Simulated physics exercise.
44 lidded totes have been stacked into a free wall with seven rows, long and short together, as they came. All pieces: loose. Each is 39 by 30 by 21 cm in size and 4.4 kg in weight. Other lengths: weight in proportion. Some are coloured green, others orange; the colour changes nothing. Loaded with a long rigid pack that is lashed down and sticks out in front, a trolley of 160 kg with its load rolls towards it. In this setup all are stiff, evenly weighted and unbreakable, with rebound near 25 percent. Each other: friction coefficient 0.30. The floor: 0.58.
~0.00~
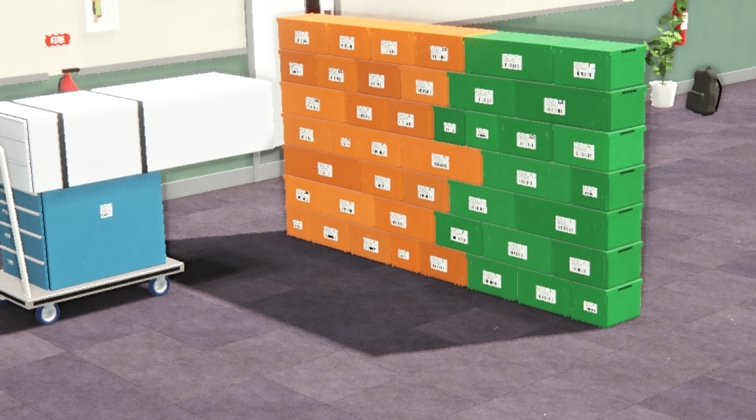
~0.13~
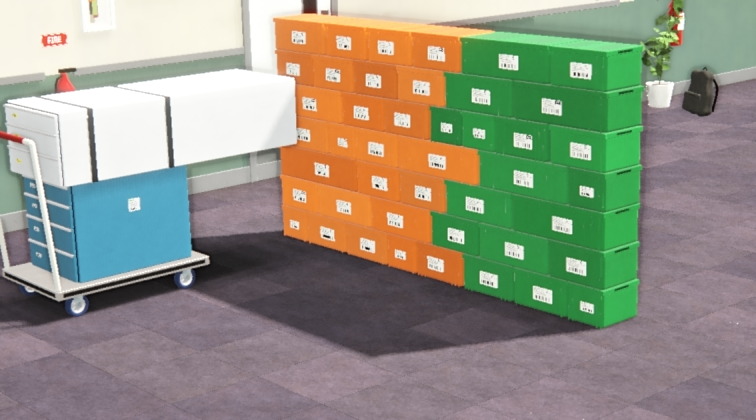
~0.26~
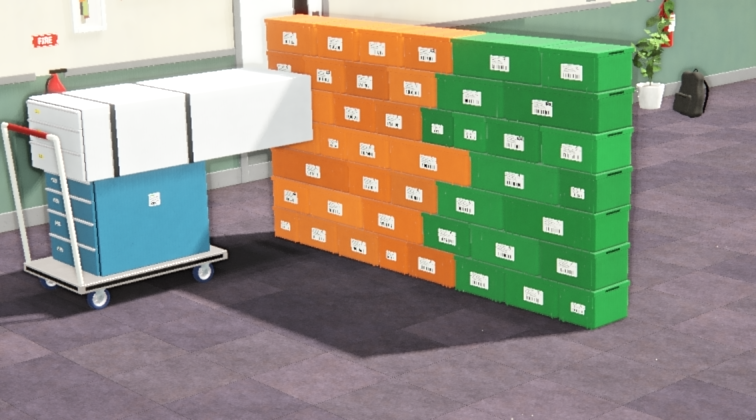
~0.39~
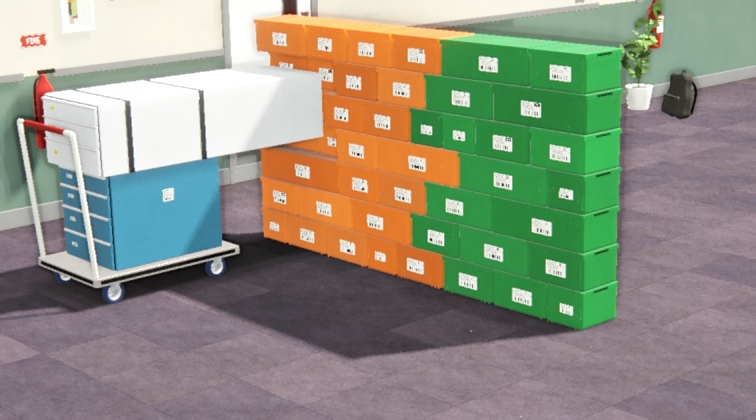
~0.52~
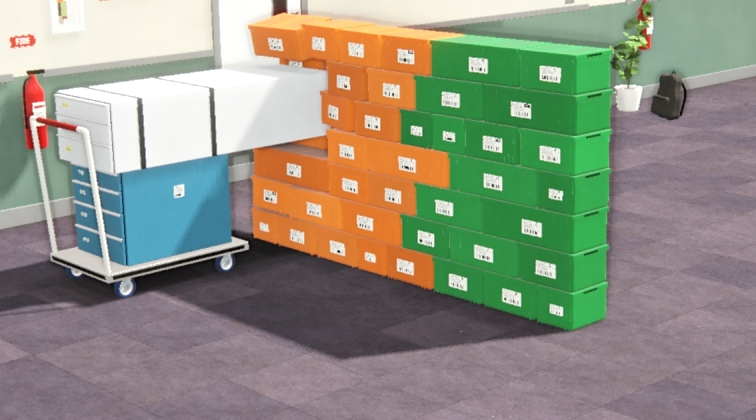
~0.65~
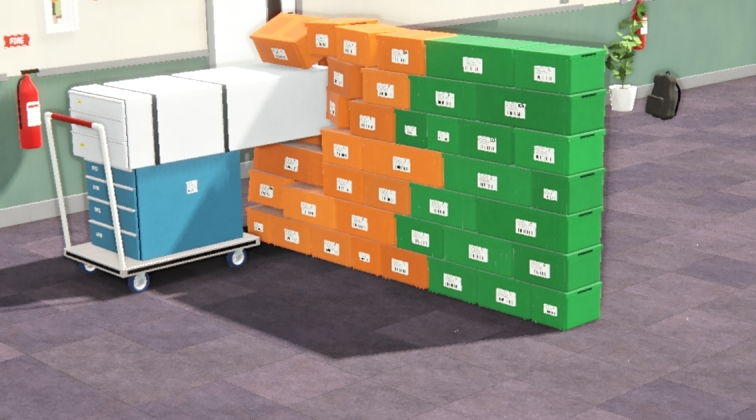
A wall of stacked lidded totes, orange on the left and green on the right, stands on a purple-grey tiled floor in a corridor, seen from slightly above. At left, a trolley carrying a blue drawer cabinet and a long white strapped pack rolls rightward as the camera pans slightly. The pack's front end pushes into the wall's left side, shifting several orange totes and tilting upper ones.
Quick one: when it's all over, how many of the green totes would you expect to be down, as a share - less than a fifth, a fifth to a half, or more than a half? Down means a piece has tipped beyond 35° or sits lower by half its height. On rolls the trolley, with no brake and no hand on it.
I'd say less than a fifth.
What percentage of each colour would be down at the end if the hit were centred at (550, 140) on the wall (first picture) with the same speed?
Green 50 %, orange 0 %.
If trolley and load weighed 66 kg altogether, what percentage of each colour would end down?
Colour by colour that makes green 0, orange 50 percent.
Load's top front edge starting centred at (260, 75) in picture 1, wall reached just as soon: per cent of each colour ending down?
Down at the end: Green 0 per cent, orange 50 per cent.
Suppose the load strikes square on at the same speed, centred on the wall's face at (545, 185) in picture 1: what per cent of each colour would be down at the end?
Then green 70, orange 30 per cent.
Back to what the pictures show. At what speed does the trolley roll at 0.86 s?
Its speed is around 1.0 m/s.
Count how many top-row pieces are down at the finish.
A total of 2.
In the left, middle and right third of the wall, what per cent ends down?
Going left to right, I get 60, 10 and 0 percent.
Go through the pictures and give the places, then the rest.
In the first picture (each place is the centre of the face we see best; the camera pans a little), load (264, 103) 48 cm short of the wall; top green tote (580, 69); top orange tote (347, 42); all as stacked.
The second picture shows load (288, 99) 28 cm short of the wall; top green tote (577, 69).
The third picture shows load (304, 96) 8 cm short of the wall; top green tote (568, 70).
The fourth picture shows load (315, 93) 10 cm into the wall's line; top green tote (556, 72); 5 have shifted.
The fifth picture shows load 25 cm into the wall's line; top green tote (546, 72); top orange tote (319, 43) moved 51 mm; steepest lean 10°, the tote at (274, 43); 10 have shifted.
The sixth picture shows load 39 cm into the wall's line; top green tote (540, 72); top orange tote (322, 40) tilted 3°; steepest lean 26°, the tote at (278, 53); 12 have shifted.
By 0.86 s, load 59 cm past the wall's line, still rolling; none of the 18 green totes down (3 of 44 in all colours); top green tote unmoved; top orange tote tilted 12°.
By 1.20 s, load 87 cm past the wall's line, still rolling; none of the 18 green totes down (8 of 44 in all colours); top green tote unmoved; top orange tote tilted 62°, 30 cm lower.
By 1.82 s, load 1.00 m past the wall's line, still rolling; none of the 18 green totes down (10 of 44 in all colours); top green tote unmoved; top orange tote upside down.
When it is over (3.2 s), load 97 cm past the wall's line, stopped; none of the 18 green totes down (10 of 44 in all colours); top green tote unmoved; top orange tote on its side. That is 0 per cent. In pixels of the last frame, middles, top green tote near (558, 69), top orange tote near (554, 196).
